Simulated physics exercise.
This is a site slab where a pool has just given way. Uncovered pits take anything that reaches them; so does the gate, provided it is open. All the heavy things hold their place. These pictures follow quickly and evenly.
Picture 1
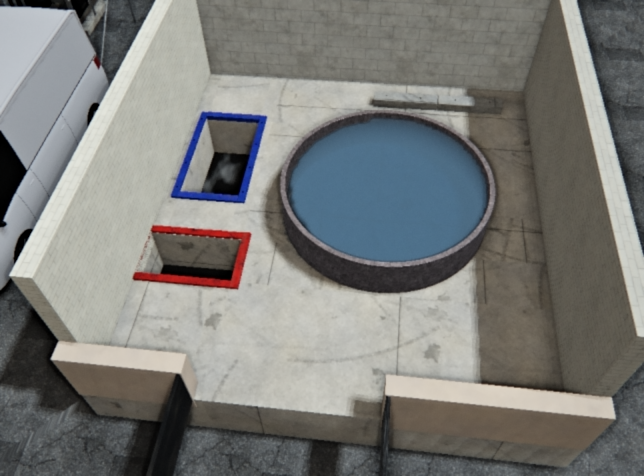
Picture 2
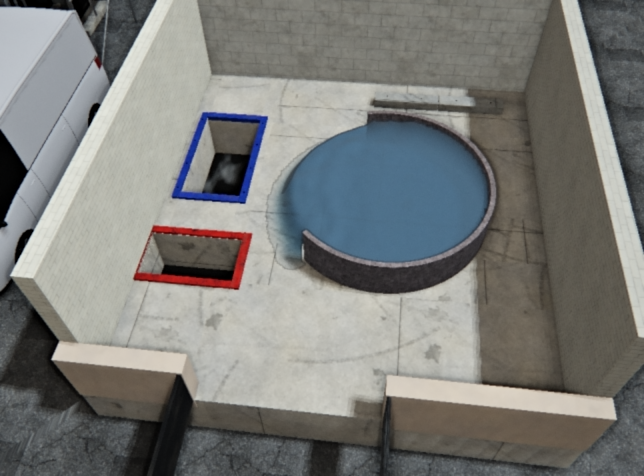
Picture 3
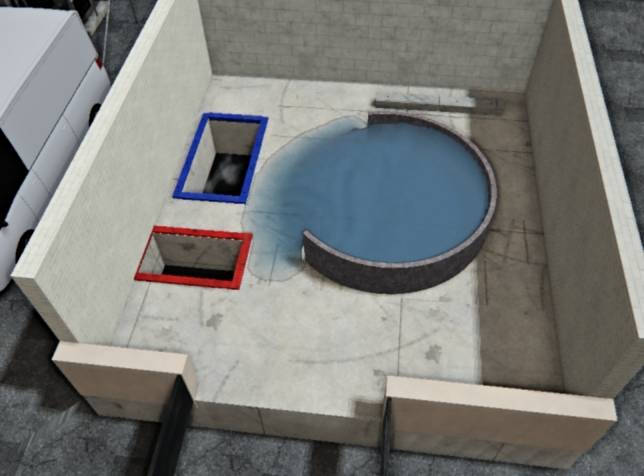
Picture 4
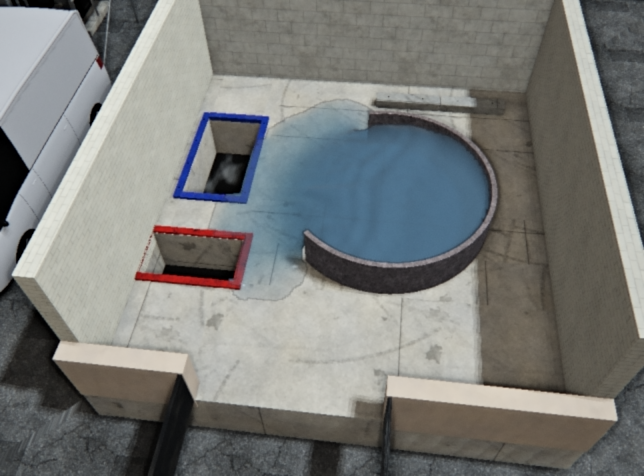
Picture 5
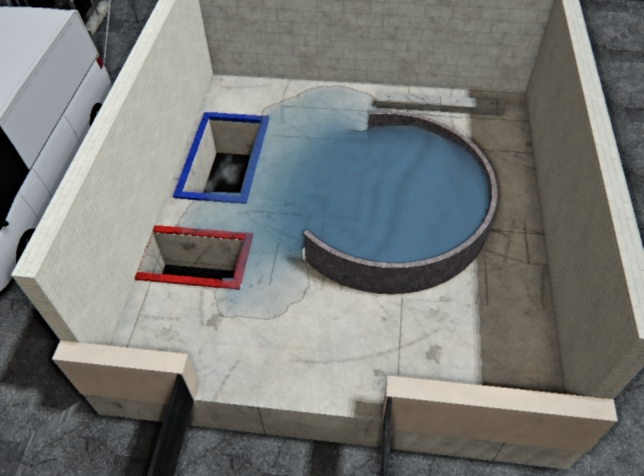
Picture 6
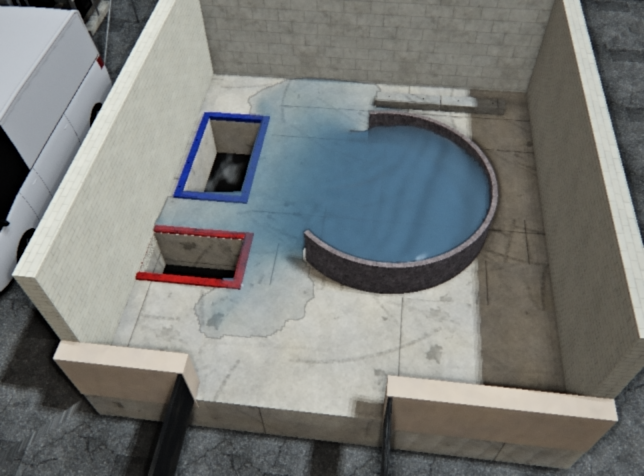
Water pours from a round pool after the left part of its dark rim disappears, spreading leftward across the pale walled slab toward the blue-framed and red-framed openings, then extending around them toward the back and front.
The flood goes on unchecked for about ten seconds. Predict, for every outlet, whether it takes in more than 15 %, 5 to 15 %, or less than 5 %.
My prediction: The gate takes in less than 5 %; the blue pit takes in more than 15 %; the red pit takes in more than 15 %.
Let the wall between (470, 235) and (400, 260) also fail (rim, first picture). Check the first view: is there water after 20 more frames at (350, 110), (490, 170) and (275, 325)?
Going point by point: Left unwetted, waterlogged, waterlogged.
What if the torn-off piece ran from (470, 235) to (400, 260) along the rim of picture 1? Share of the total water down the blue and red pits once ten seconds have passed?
Lab note - share by pit: Blue 2 %, red 8 %.
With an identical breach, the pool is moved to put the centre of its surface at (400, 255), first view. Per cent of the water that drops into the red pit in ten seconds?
The red pit gets around 30 per cent.
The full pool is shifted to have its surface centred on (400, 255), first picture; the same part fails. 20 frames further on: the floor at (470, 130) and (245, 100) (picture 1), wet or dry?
Reading them in sequence: High and dry, followed by drenched.
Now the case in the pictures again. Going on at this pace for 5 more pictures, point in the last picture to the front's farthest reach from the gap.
The farthest wet spot is near (116, 372).
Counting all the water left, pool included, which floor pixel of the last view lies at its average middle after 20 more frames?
About (314, 172) in the last view.
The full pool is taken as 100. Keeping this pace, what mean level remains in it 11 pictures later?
I'd say some 42 %.
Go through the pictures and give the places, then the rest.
In the first frame, still water in the round pool at (386, 183).
In the second frame, water pours out at (296, 177) and has run to a hidden place.
In the third frame, water pours out at (297, 178) and has run to a hidden place.
In the fourth frame, the front is at (359, 107), out from the gap at (297, 179).
In the fifth frame, water pours out at (297, 179) and has run to (345, 91).
In the sixth frame, water pours out at (298, 180) and has run to (216, 331).
A moment on, water covers 40 % of the floor; the gate 0 %, the blue pit 8 %, the red pit 5 %.
Next, water covers 40 % of the floor; the gate 0 %, the blue pit 19 %, the red pit 8 %.
Then, water covers 45 % of the floor; the gate 0 %, the blue pit 35 %, the red pit 13 %.
Later, water covers 55 % of the floor; the gate 1 %, the blue pit 48 %, the red pit 17 %.
In the end, water covers 70 % of the floor; the gate 2 %, the blue pit 53 %, the red pit 18 %.
